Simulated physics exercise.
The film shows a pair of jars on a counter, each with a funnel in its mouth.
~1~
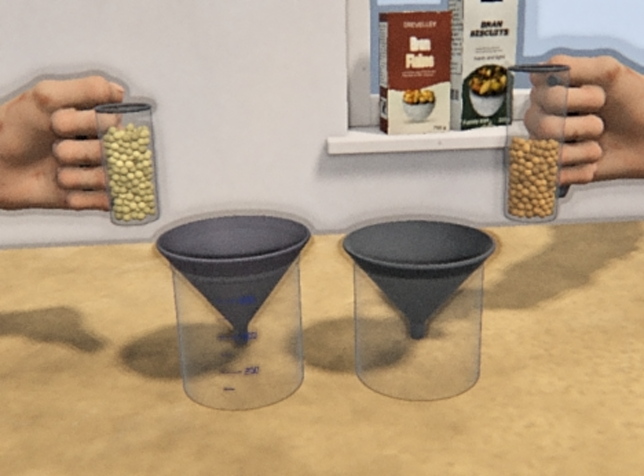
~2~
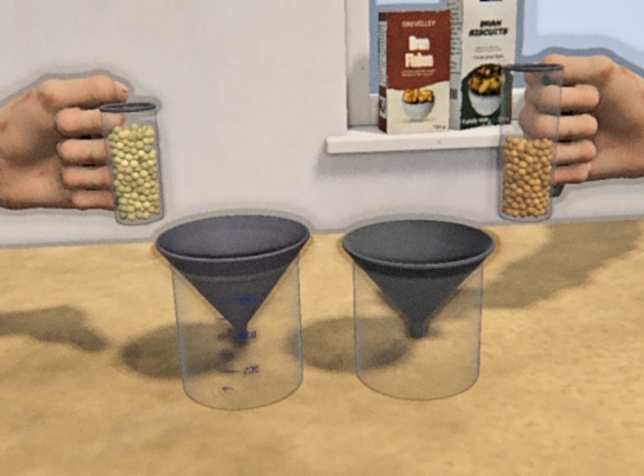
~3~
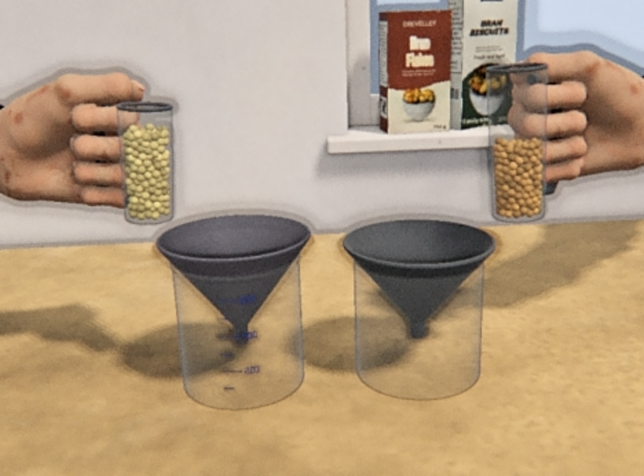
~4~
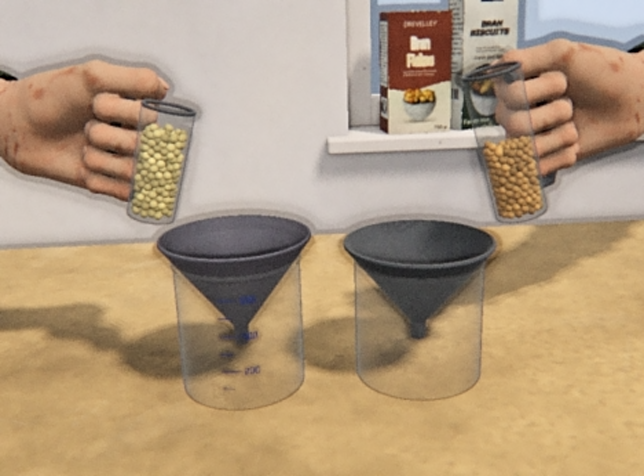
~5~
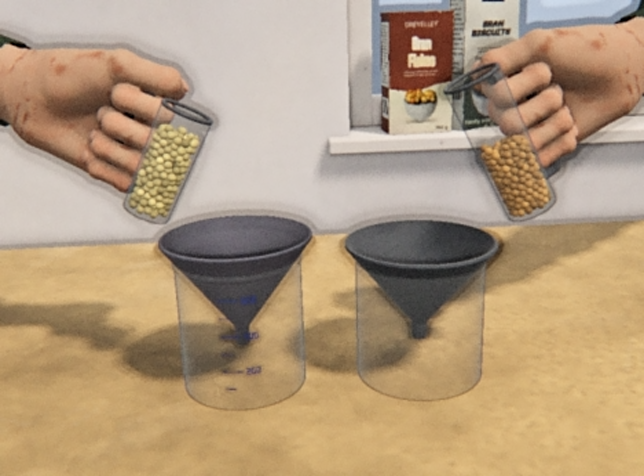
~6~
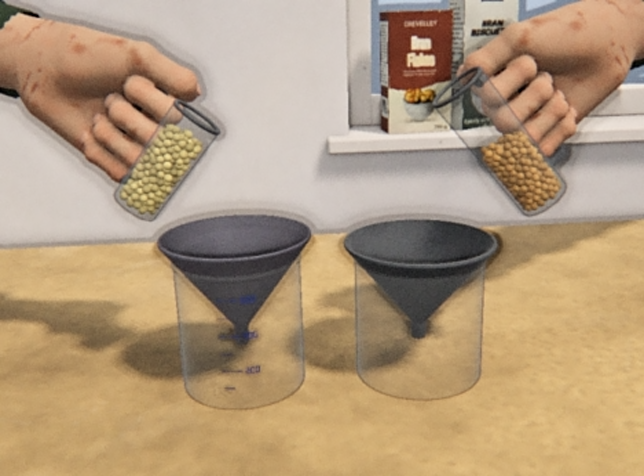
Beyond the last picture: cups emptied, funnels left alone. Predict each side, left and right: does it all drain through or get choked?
In order: Left funnel: Chokes up. Right funnel: Chokes up.
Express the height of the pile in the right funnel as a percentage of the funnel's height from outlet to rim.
Roughly 70 percent.
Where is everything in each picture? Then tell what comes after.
The first picture shows left funnel near (235, 248), outlet at (241, 343), about one piece wide; left cup near (129, 164), holding soya beans; right funnel near (418, 253), outlet at (417, 337), about one piece wide; right cup near (534, 144), holding round wooden beads.
The second picture shows left cup near (134, 164), upright; right cup near (528, 143), upright.
The third picture shows left cup near (147, 163), tipped 4°; right cup near (517, 144), tipped 4°.
The fourth picture shows left cup near (160, 163), tipped 15°; right cup near (506, 144), tipped 15°.
The fifth picture shows left cup near (166, 163), tipped 27°; right cup near (502, 145), tipped 27°.
The sixth picture shows left funnel near (236, 247), outlet at (243, 342); left cup near (165, 162), tipped 39°; right funnel near (419, 252), outlet at (418, 336); right cup near (502, 144), tipped 39°.
Then, 0.32 s on from there, left, the whole lot still in the cup; right, the whole lot still in the cup.
Then, 0.66 s on from there, left, all but a few still in the cup, only a few in or over the funnel; right, the whole lot still in the cup.
Then, 1.06 s on from there, left, near a quarter still in the cup, near two thirds in or over the funnel, only a few down in the jar; right, near a quarter still in the cup, near two thirds in or over the funnel, only a few down in the jar.
In the end, left, all but a few stuck in the funnel, only a few down in the jar; right, all but a few stuck in the funnel, only a few down in the jar.
